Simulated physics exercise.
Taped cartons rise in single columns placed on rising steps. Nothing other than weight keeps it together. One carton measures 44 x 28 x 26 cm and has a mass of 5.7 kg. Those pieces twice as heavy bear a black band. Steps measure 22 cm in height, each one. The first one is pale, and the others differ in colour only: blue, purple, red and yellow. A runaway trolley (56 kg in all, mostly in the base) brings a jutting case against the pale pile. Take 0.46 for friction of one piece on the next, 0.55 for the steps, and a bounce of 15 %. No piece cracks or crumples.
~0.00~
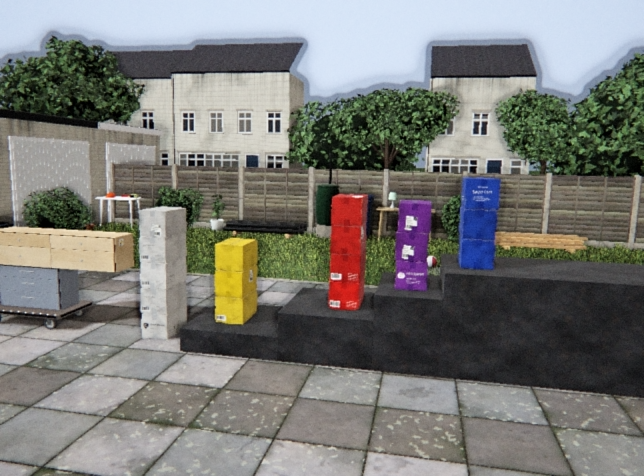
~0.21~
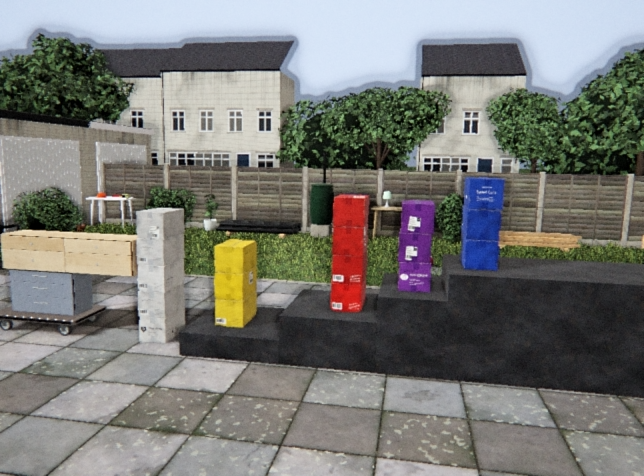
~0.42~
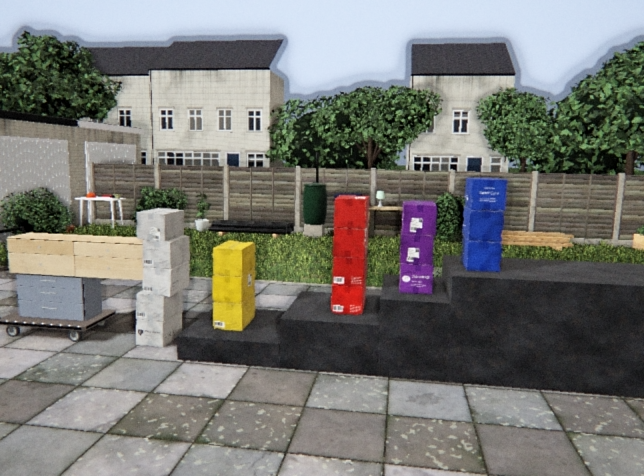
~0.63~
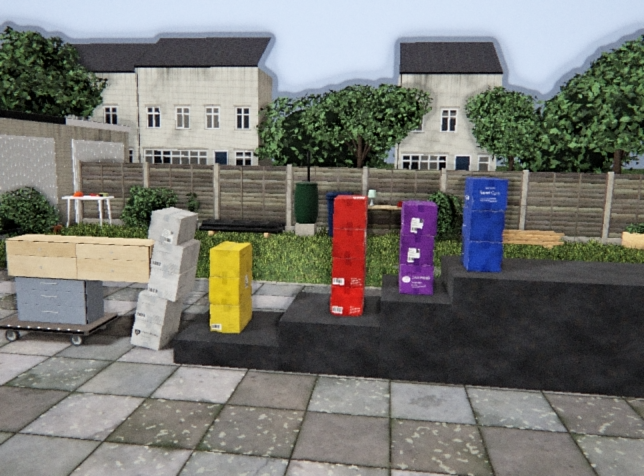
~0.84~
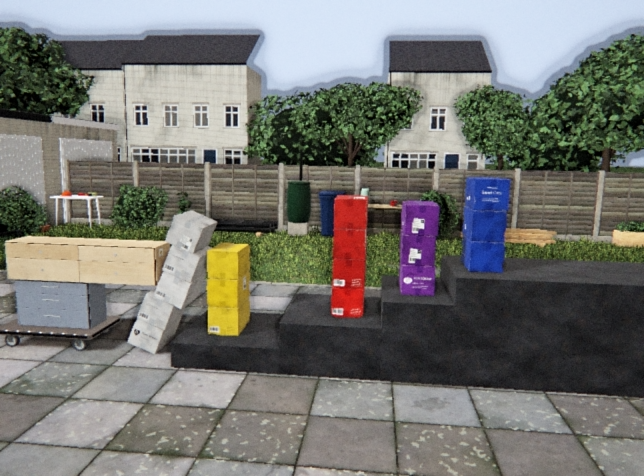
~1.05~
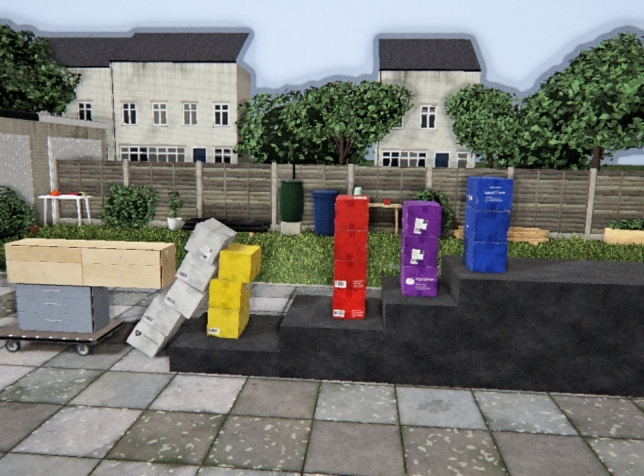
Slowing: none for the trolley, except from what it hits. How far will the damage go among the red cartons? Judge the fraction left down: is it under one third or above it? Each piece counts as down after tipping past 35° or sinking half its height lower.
It is under one third.
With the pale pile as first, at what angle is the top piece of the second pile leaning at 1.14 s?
Measured from upright, roughly 10°.
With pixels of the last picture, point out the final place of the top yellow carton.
Near (312, 295).
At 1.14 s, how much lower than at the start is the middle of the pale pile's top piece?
10 cm.
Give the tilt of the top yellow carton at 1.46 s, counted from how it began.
About 40 degrees.
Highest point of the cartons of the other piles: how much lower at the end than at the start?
By about 0 cm, start to end.
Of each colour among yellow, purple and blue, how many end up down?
Yellow: 3; purple: 0; blue: 0.
By 1.14 s, 3 of the pale pile down; none of the 4 red cartons down (0 of 13 in all colours); top red carton unmoved; top yellow carton tilted 9°.
By 1.28 s, 5 of the pale pile down; none of the 4 red cartons down (0 of 13 in all colours); top red carton unmoved; top yellow carton tilted 20°.
By 1.46 s, 5 of the pale pile down; none of the 4 red cartons down (3 of 13 in all colours); top red carton unmoved; top yellow carton tilted 40°, 12 cm lower.
By 1.64 s, 5 of the pale pile down; none of the 4 red cartons down (3 of 13 in all colours); top red carton unmoved; top yellow carton on its side.
When it is over (2.2 s), 5 of the pale pile down; none of the 4 red cartons down (3 of 13 in all colours); top red carton unmoved; top yellow carton on its side. That is 0 per cent. In pixels of the last frame, middles, top red carton near (352, 212), top yellow carton near (312, 295).
